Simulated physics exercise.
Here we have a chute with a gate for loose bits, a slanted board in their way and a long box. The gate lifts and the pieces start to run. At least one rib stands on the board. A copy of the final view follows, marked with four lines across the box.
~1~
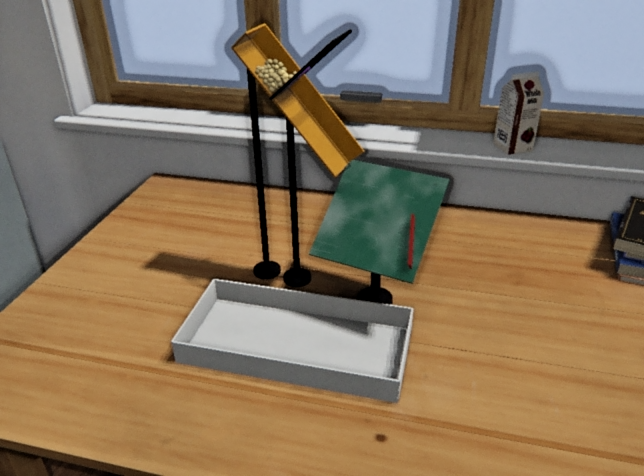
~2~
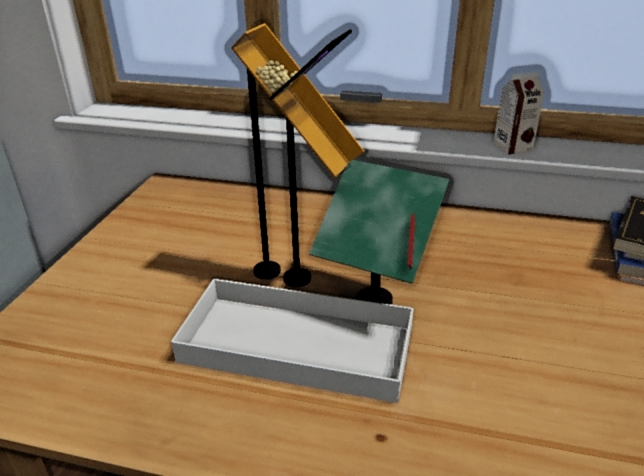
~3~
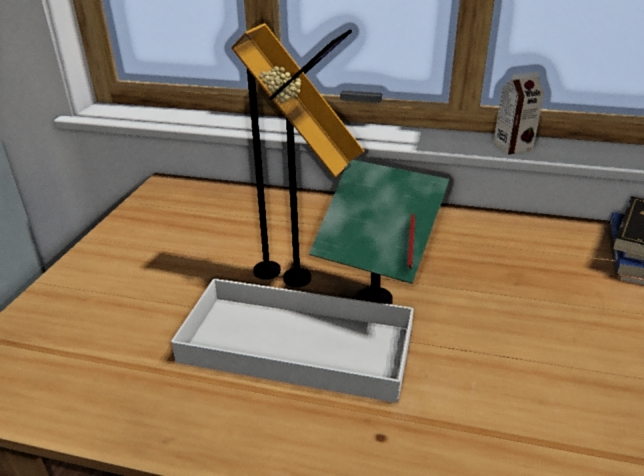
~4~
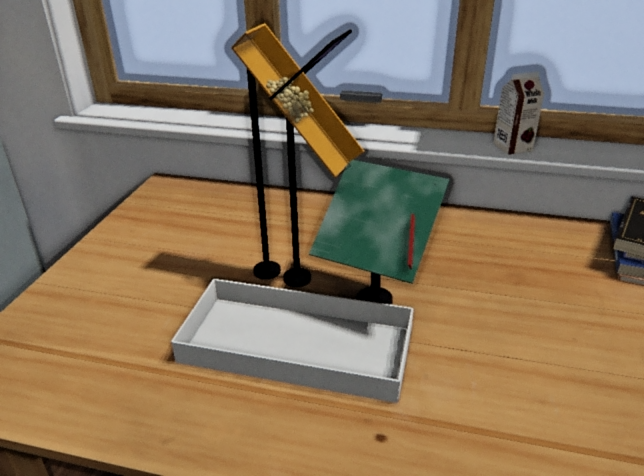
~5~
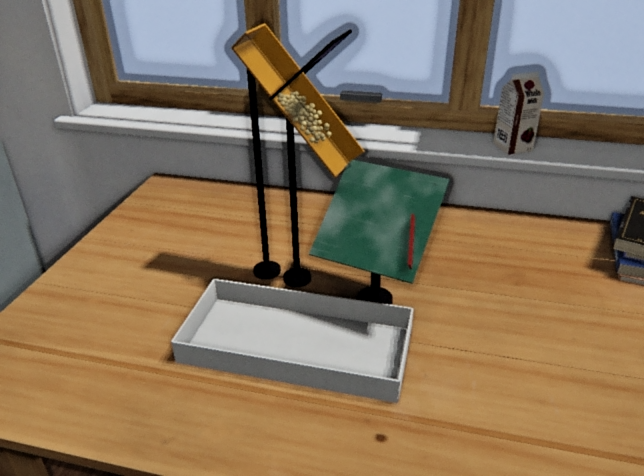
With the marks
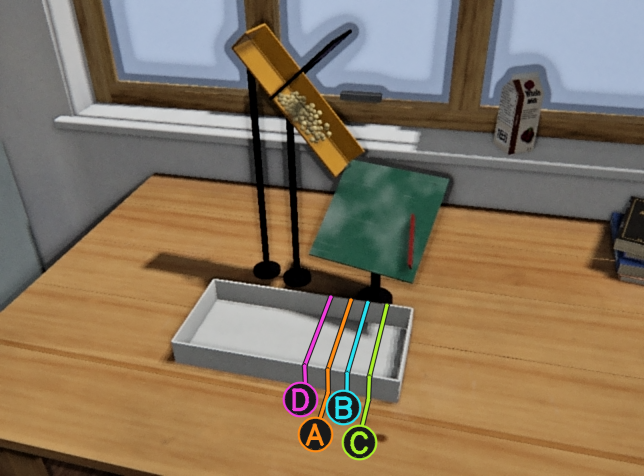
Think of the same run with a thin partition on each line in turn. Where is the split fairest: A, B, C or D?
Line C.
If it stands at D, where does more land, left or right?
Right.
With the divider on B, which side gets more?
More lands on the right.
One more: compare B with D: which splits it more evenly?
The answer is B.
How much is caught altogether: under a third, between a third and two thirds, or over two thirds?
It is over two thirds.
On the marked copy, line A crosses the front rim at (328, 368); line B crosses the front rim at (347, 372); line C crosses the front rim at (369, 376); line D crosses the front rim at (304, 364).
If A is chosen, of what is caught, about a tenth on the left of the divider, the larger part on the right.
If B is chosen, of what is caught, roughly a quarter on the left of the divider, the larger part on the right.
If C is chosen, of what is caught, roughly a third on the left of the divider, roughly two thirds on the right.
If D is chosen, of what is caught, just a few on the left of the divider, almost all on the right.
